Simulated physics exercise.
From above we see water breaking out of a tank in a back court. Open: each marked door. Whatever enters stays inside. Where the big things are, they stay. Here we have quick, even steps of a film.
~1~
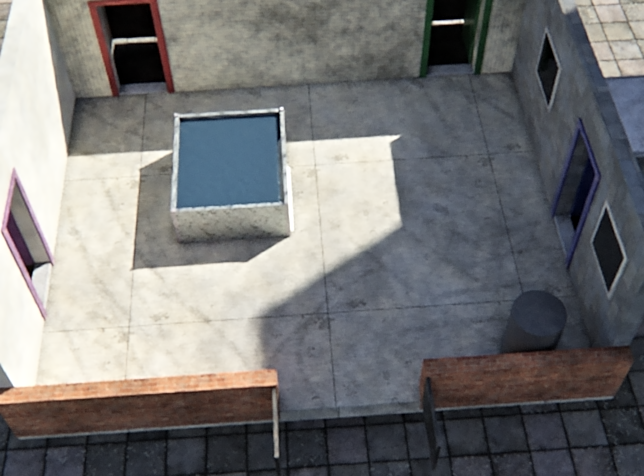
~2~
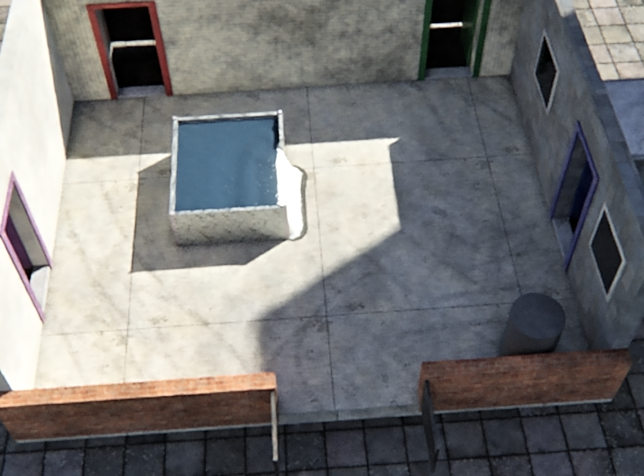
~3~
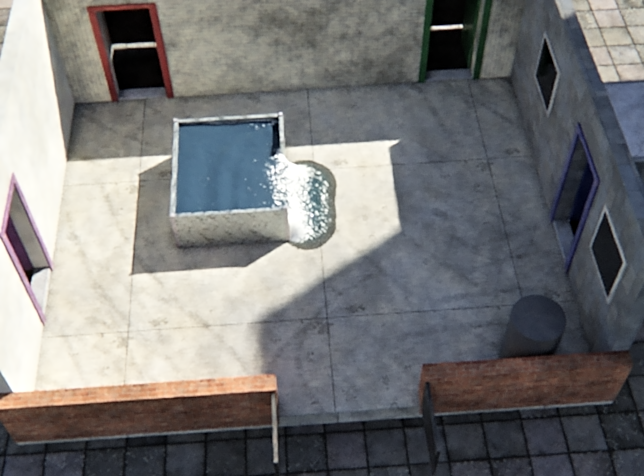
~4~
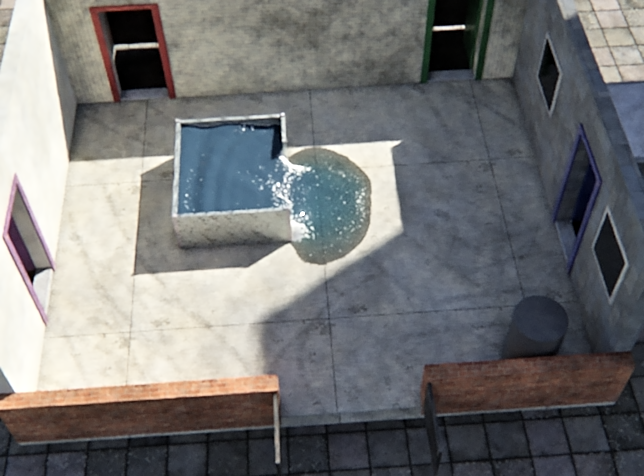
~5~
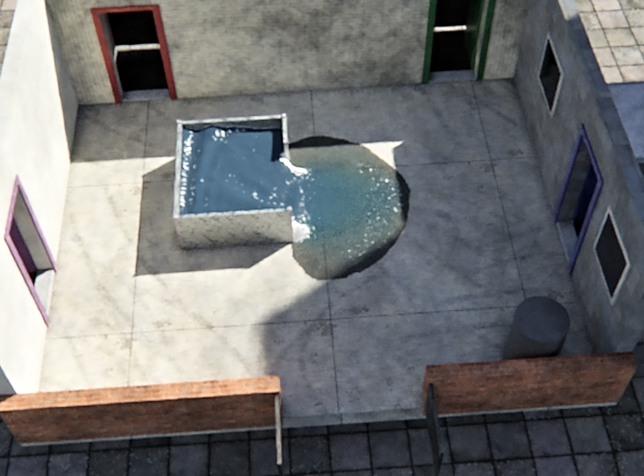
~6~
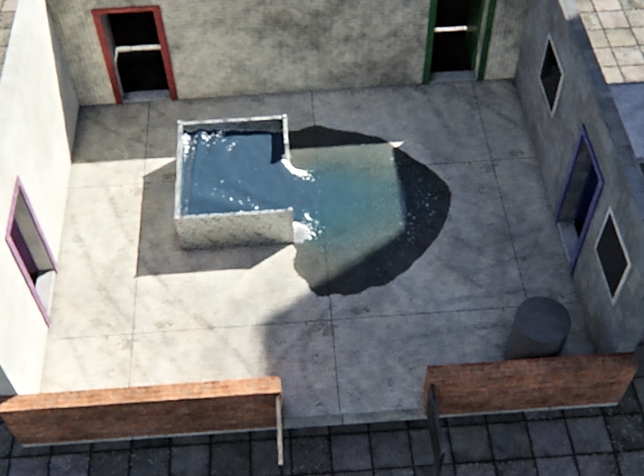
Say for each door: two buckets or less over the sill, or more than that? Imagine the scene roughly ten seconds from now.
The blue door overshoots the mark there. The purple door doesn't overshoot the mark there. The red door doesn't overshoot the mark there. The green door overshoots the mark there.
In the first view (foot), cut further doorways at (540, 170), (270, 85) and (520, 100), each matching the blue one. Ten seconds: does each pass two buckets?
Taking the new doors in the order given: The first tops it, the second comes up short, the third tops it.
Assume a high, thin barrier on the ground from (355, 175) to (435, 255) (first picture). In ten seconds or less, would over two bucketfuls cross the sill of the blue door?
Short version: The blue door does not reach it.
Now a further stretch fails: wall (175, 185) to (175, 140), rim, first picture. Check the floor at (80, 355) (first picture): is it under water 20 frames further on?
Submerged.
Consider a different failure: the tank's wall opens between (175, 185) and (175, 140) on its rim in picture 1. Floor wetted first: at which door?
The door marked purple.
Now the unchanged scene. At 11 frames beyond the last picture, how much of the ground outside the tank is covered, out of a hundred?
Roughly 45 %.
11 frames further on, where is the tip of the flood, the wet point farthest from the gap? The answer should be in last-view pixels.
At roughly (582, 347).
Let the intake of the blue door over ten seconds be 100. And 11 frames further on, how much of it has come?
That share would be near 30 %.
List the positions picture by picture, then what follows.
Still water in the tank at (230, 161), in the first frame.
Water pours out at (283, 192) and has run to (295, 169), in the second frame.
The front is at (316, 167), out from the gap at (284, 196), in the third frame.
The front is at (361, 175), out from the gap at (286, 198), in the fourth frame.
Water pours out at (287, 199) and has run to (404, 189), in the fifth frame.
The front is at (444, 190), out from the gap at (288, 199), in the sixth frame.
A moment on, water covers 30 % of the floor; the blue door wet at the sill, nothing in, the purple door not reached, the red door not reached, the green door not reached.
Next, water covers 45 % of the floor; the blue door over two buckets in, the purple door not reached, the red door not reached, the green door wet at the sill, nothing in.
Then, water covers 45 % of the floor; the blue door far over two buckets in, the purple door not reached, the red door not reached, the green door under two buckets in.
Later, water covers 60 % of the floor; the blue door far over two buckets in, the purple door not reached, the red door not reached, the green door over two buckets in.
In the end, water covers 85 % of the floor; the blue door far over two buckets in, the purple door not reached, the red door wet at the sill, nothing in, the green door over two buckets in.
